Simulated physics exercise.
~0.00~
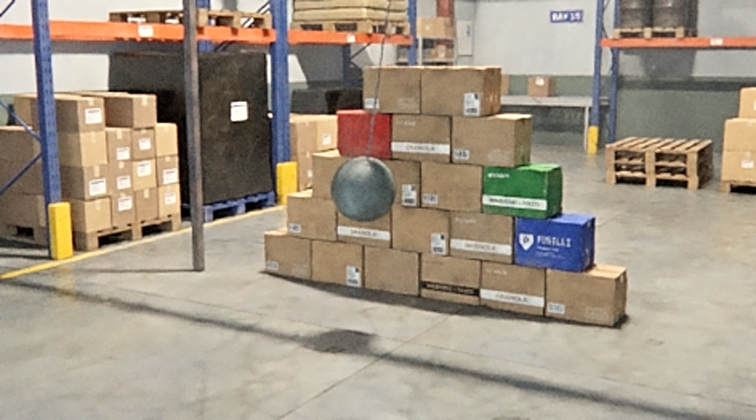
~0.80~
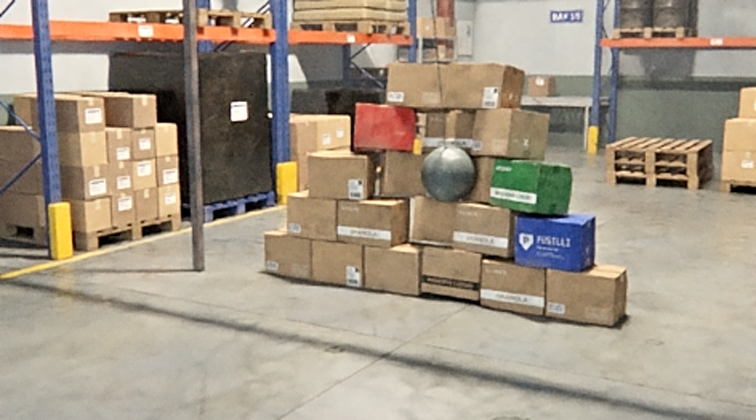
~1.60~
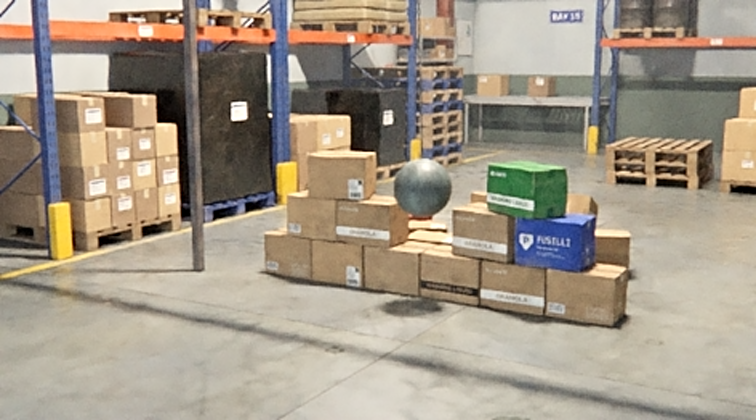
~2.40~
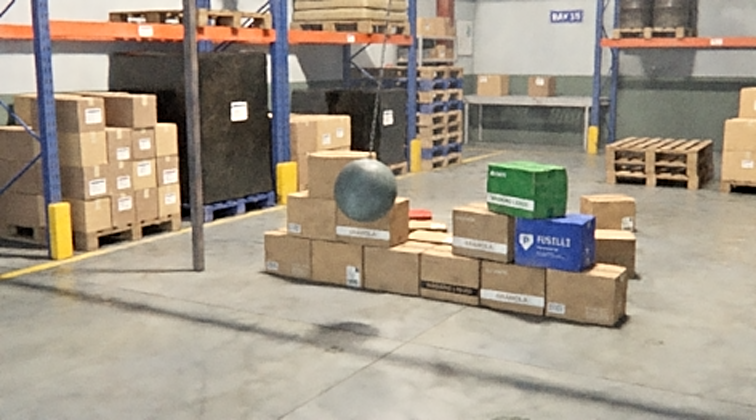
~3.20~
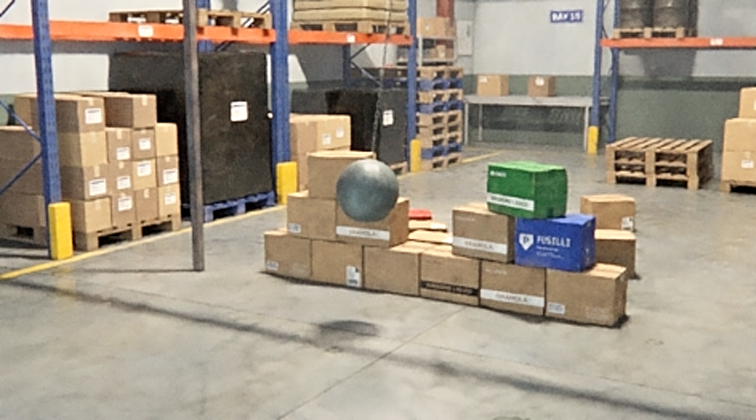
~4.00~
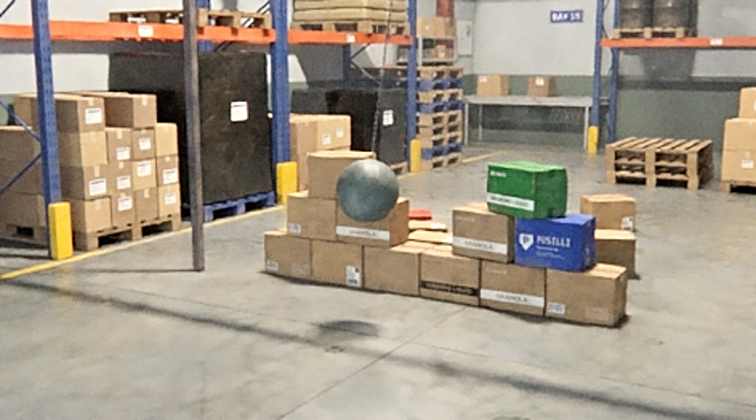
In a warehouse with pallet racks, taped cartons stand in a flat stepped pyramid, with a red one on the left, a green one on the right and a blue one below it. A grey ball on a line swings in from the left and pushes into the upper middle, shoving cartons to the right. The top rows collapse, and the red carton drops behind the stack. The ball then swings back left, over a gap in the middle. It ends hanging before the left cartons, while the green and blue ones still sit on the right.
